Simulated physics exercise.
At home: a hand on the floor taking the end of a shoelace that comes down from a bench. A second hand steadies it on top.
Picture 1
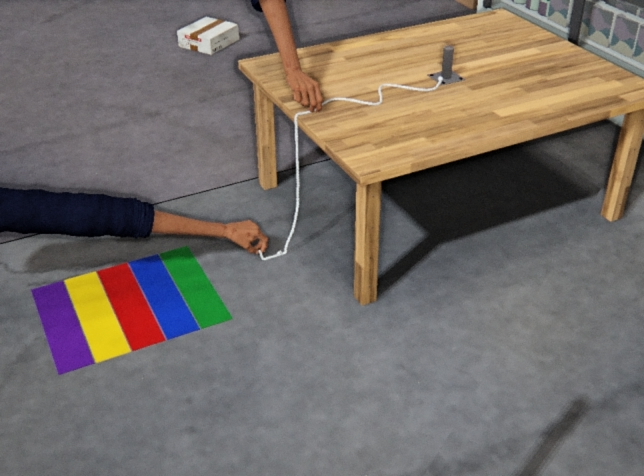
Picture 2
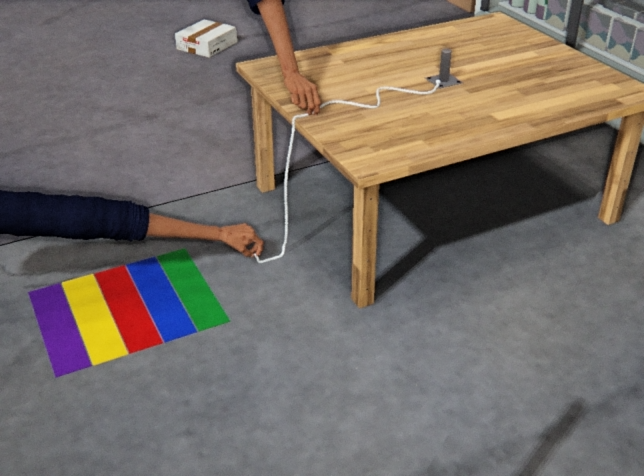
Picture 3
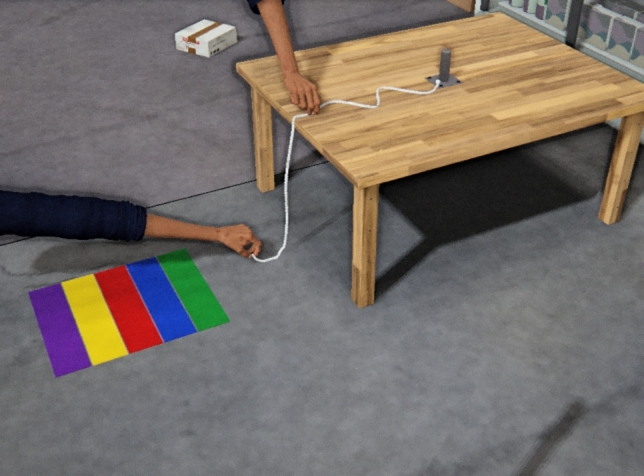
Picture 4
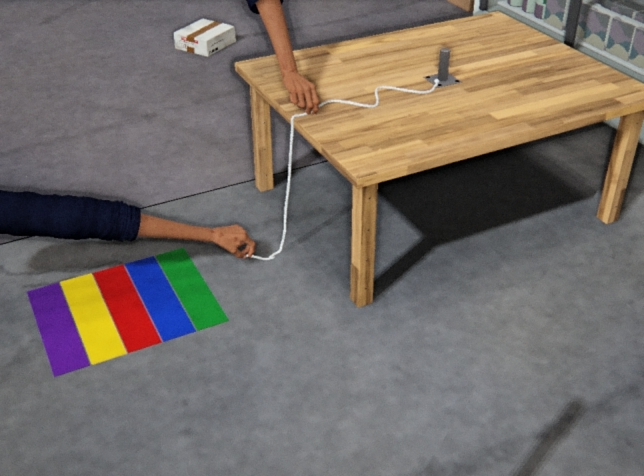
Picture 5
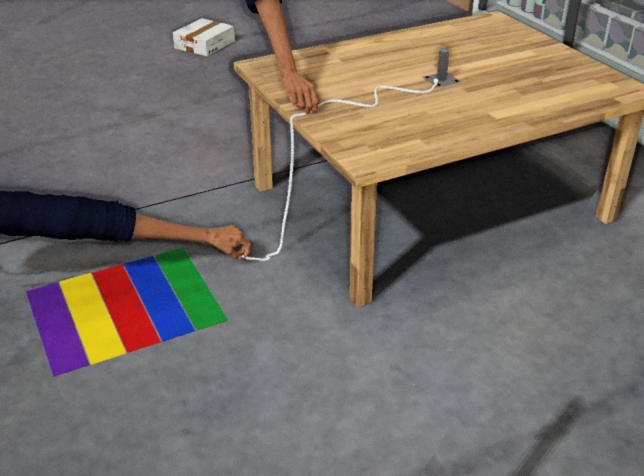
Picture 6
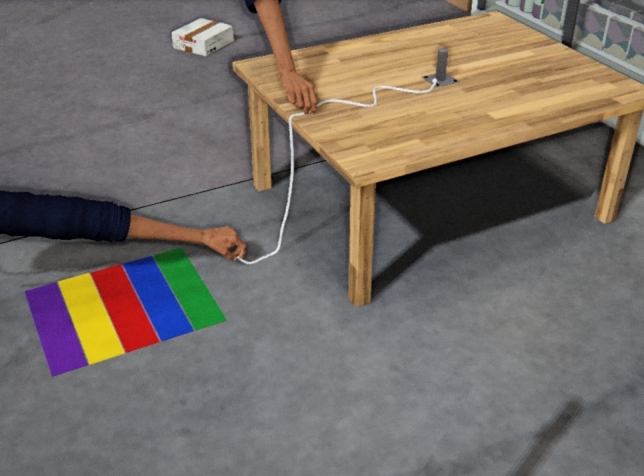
An arm in a dark sleeve reaches in from the left across a grey floor, seen from above at an angle, its hand gripping the end of a white cord. The cord rises to a low wooden table, where another hand presses it near the edge, beside purple, yellow, red, blue and green stripes below. The lower hand draws the end slightly left, while the view shifts very slightly.
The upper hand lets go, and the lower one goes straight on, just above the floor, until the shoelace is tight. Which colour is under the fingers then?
The end stops over the yellow strip.
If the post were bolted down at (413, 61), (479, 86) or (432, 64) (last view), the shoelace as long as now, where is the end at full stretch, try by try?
Try by try, around (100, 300), (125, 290) and (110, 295).
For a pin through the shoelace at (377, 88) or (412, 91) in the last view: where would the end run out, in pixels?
Near (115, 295) and (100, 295).
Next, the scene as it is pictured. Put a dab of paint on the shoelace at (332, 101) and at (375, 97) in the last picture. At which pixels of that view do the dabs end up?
About (290, 117), and the other about (345, 101).
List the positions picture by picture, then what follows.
In the first picture, end (260, 251); green (209, 309); blue (176, 319); red (142, 330); yellow (107, 341); purple (71, 352).
In the second picture, end (255, 254); shoelace through (428, 93) (378, 95) (339, 102) (294, 127) (286, 190) (285, 243).
In the third picture, end (253, 255).
In the fourth picture, end (247, 255); shoelace through (427, 92) (376, 94) (338, 101) (293, 126) (288, 189) (282, 243).
In the fifth picture, end (243, 256).
In the sixth picture, end (238, 257); shoelace through (425, 92) (374, 94) (336, 101) (291, 126) (291, 188) (280, 243).
Early on, end near (146, 284); over blue.
Midway, end near (110, 294); over red.
At the end of the slack, end near (89, 300); over yellow. It gets as far as the yellow strip.
